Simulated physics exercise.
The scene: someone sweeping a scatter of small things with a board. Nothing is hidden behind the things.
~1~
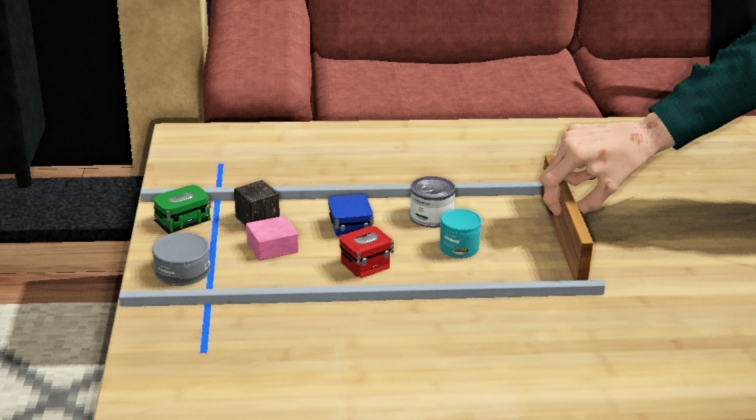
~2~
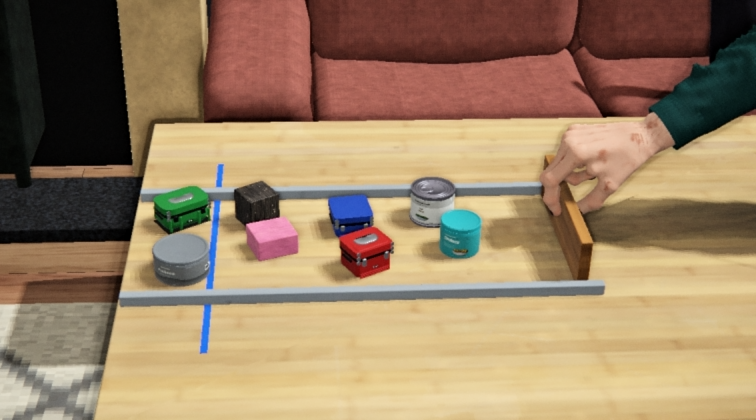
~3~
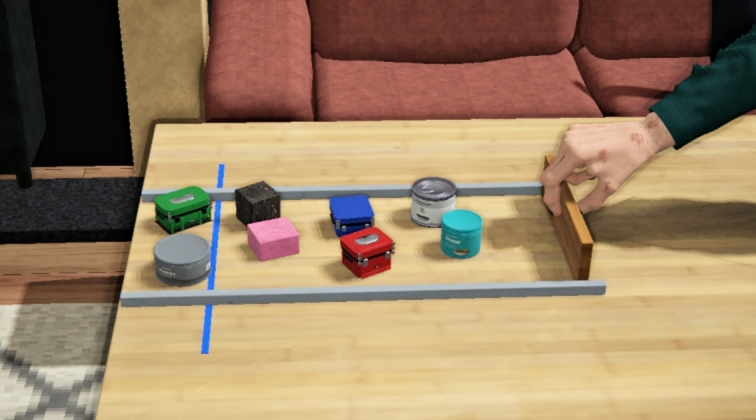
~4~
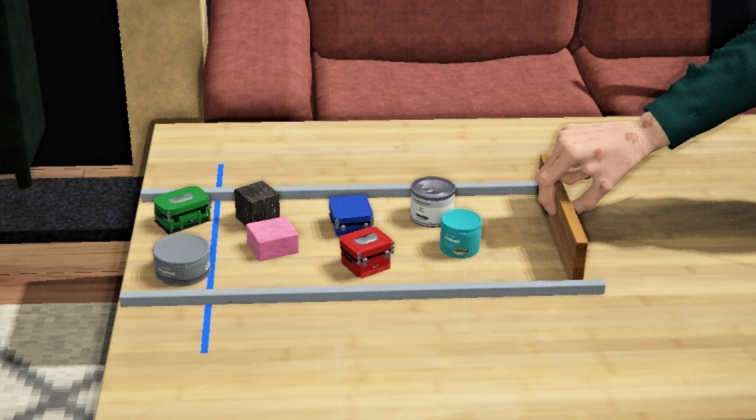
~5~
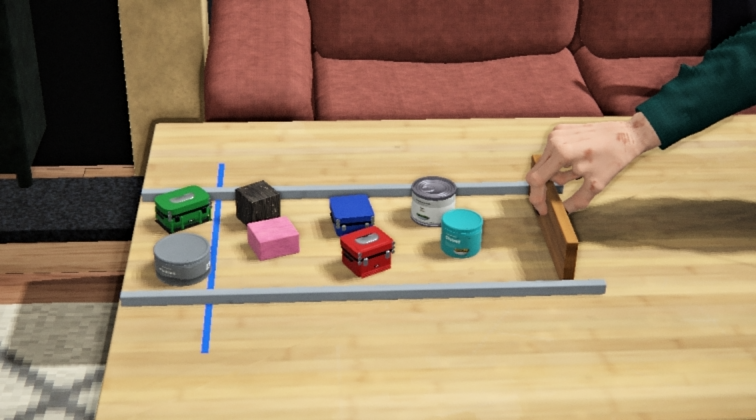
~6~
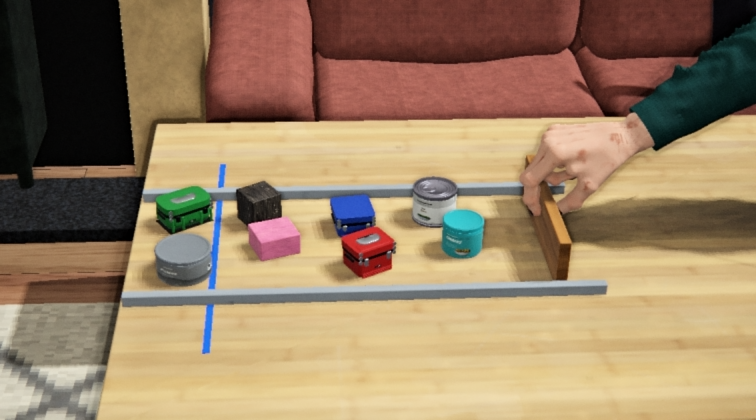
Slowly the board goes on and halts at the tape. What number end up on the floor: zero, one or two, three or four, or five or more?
In the end the number that fall off is one or two.
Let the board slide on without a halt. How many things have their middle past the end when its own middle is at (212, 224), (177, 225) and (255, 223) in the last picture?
Place by place, 1, 5 and 0.
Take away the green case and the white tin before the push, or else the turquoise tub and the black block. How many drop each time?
Fallen: 0, and 0 in the other try.
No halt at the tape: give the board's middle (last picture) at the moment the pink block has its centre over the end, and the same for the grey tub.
Its middle is around (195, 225) and around (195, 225).
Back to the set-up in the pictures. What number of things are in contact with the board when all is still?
The number is 3.
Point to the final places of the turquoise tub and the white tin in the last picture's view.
First (195, 236), then (196, 202).
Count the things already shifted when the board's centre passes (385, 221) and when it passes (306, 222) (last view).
4 and 6.
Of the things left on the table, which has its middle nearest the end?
That is the grey tub.
Soon after, none off yet; green case at rest near (184, 210); grey tub at rest near (184, 260); black block at rest near (259, 206).
After that, none off yet; green case at rest near (184, 210); grey tub at rest near (184, 260); black block displaced a little near (246, 204).
In the end, the number that fall off is one or two; gone, green case.
